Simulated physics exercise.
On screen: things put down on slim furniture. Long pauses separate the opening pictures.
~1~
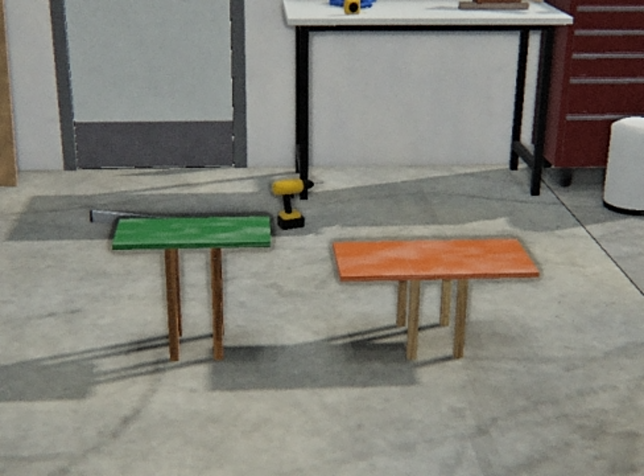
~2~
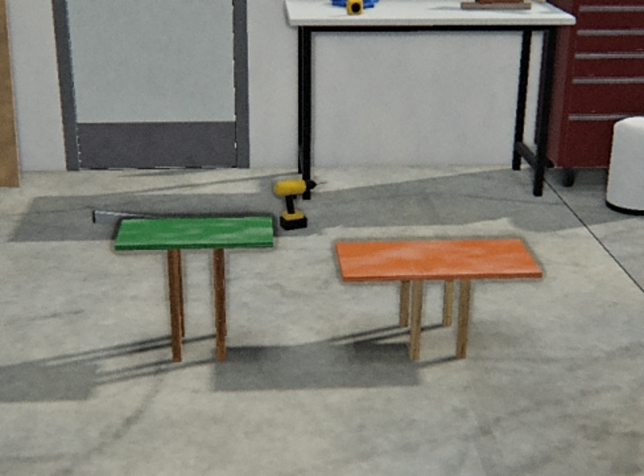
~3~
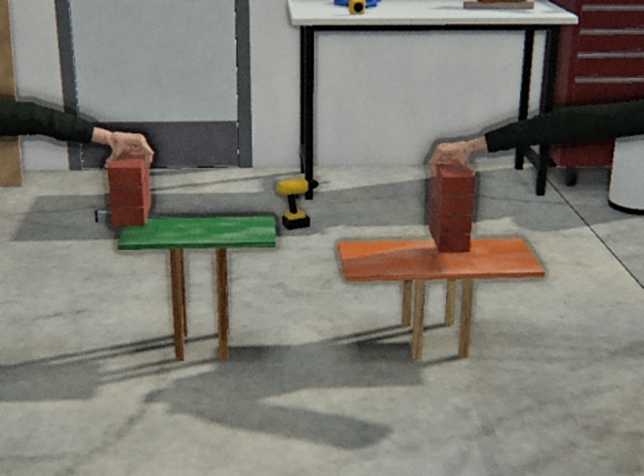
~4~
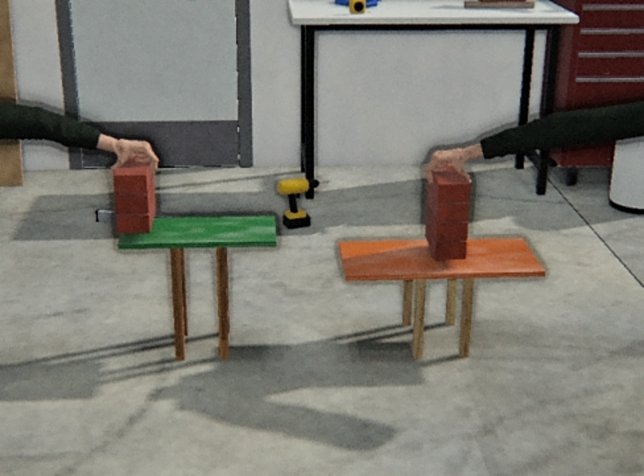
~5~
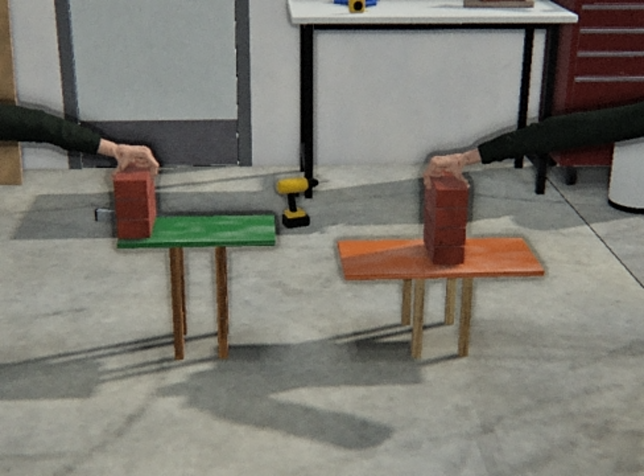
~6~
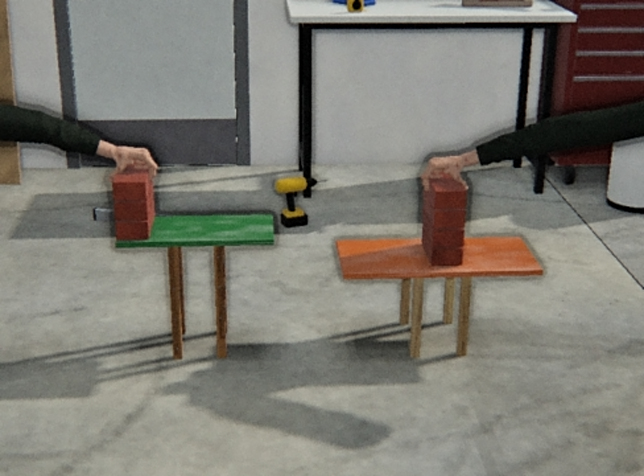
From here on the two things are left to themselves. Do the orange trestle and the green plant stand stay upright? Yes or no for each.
Orange trestle: Yes; green plant stand: No.
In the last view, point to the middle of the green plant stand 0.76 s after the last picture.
I'd put its middle at about (62, 282).
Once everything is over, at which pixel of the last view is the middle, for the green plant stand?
(67, 284).
Then, 0.46 s later than the last frame, orange trestle at rest near (436, 257); green plant stand tilted by 19° near (153, 230).
Then, 0.64 s later than the last frame, orange trestle at rest near (436, 257); green plant stand tilted by 49° near (93, 255).
Then, 0.76 s later than the last frame, orange trestle at rest near (436, 257); green plant stand tilted by 71° near (62, 282).
When it is over, the orange trestle holds firm, near (436, 257); the green plant stand overbalances, near (67, 284).
